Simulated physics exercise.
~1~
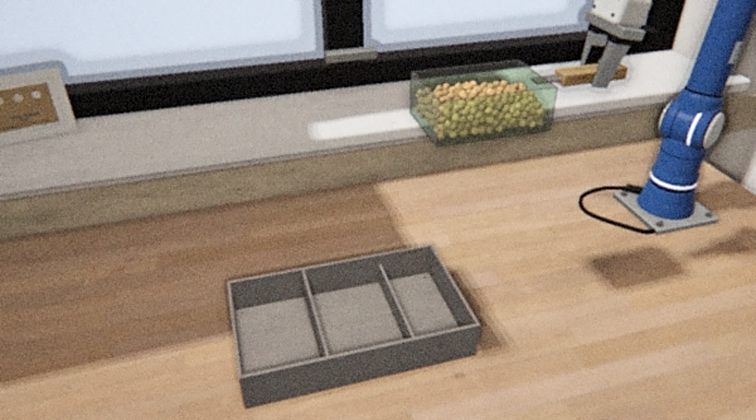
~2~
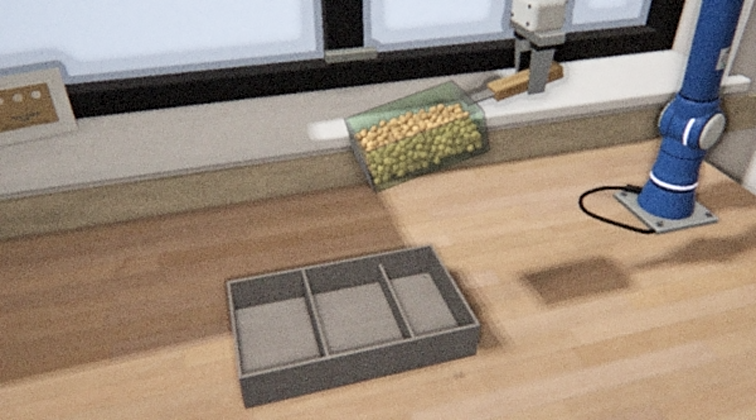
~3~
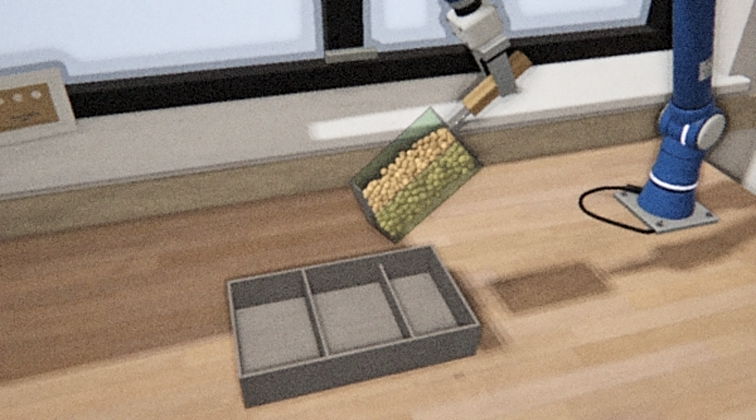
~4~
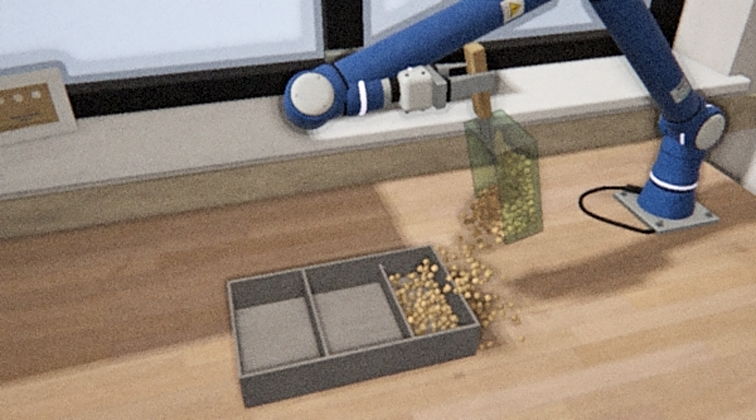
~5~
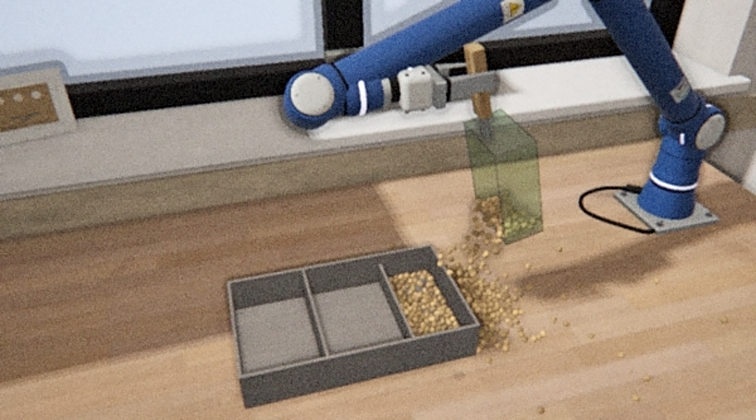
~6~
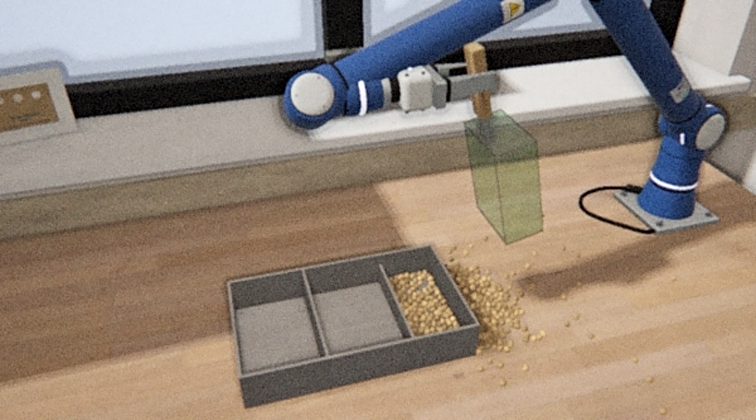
A blue robot arm tips chickpeas from a clear box, filling the tray's right section and spilling many.
